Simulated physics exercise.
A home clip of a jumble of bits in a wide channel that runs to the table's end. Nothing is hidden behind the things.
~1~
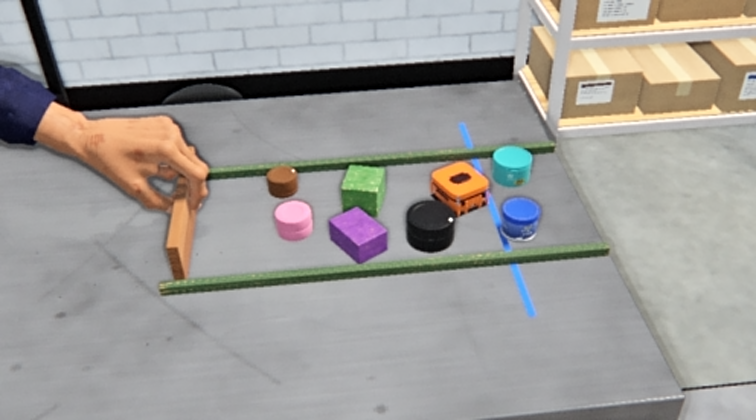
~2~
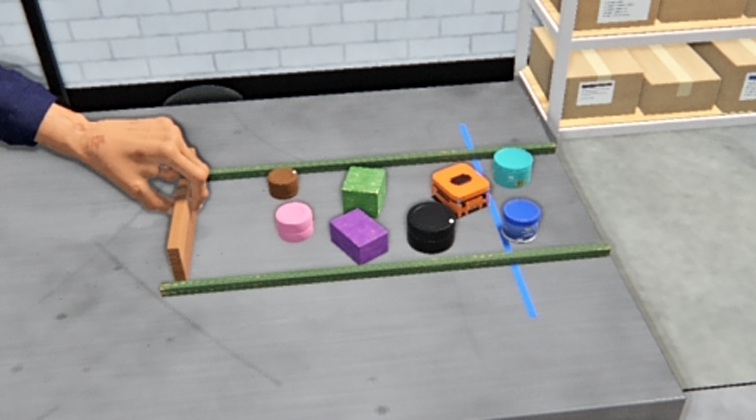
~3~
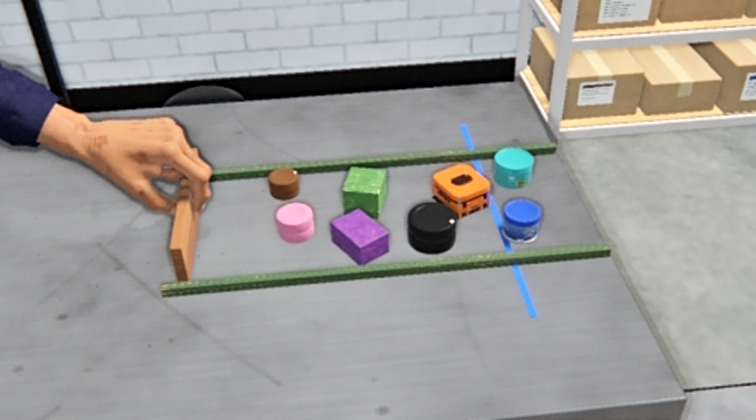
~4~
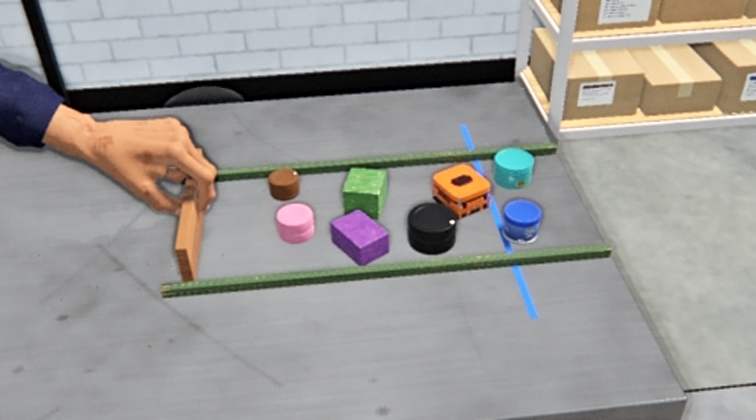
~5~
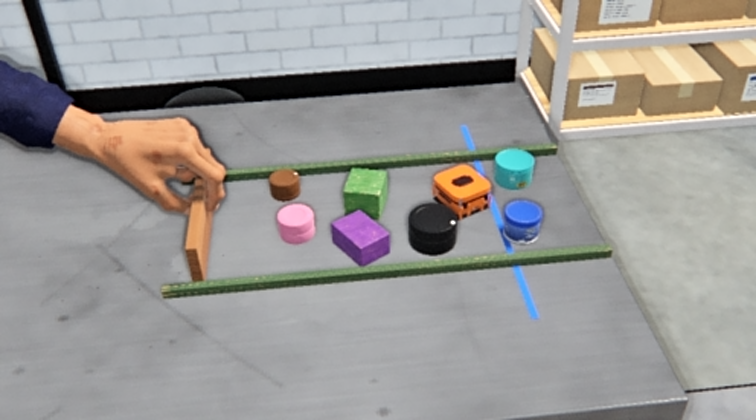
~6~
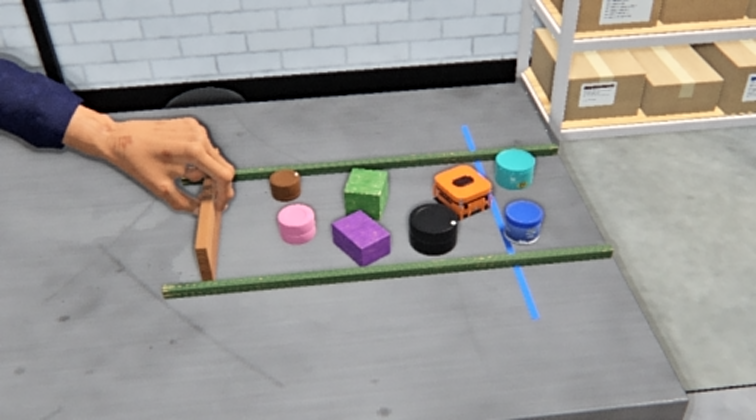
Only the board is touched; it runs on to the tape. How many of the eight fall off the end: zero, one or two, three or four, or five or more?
The number that fall off is one or two.
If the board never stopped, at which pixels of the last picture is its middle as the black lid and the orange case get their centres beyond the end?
Near (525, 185) and (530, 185).
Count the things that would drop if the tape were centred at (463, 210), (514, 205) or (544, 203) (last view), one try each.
Try by try, 0, 1 and 4.
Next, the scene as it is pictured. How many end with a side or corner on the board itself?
It touches 4.
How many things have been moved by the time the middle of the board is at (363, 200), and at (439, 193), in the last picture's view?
4 and 7.
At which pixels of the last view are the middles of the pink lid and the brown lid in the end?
The pink lid stops around (514, 206); the brown lid around (494, 161).
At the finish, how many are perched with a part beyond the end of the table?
0 of them.
Soon after, none off yet; turquoise tub at rest near (514, 170); blue pot at rest near (523, 223); orange case at rest near (462, 192).
After that, none off yet; turquoise tub at rest near (516, 169); blue pot displaced about its own width near (558, 222); orange case displaced about its own width near (508, 192).
In the end, the number that fall off is one or two; gone, blue pot.
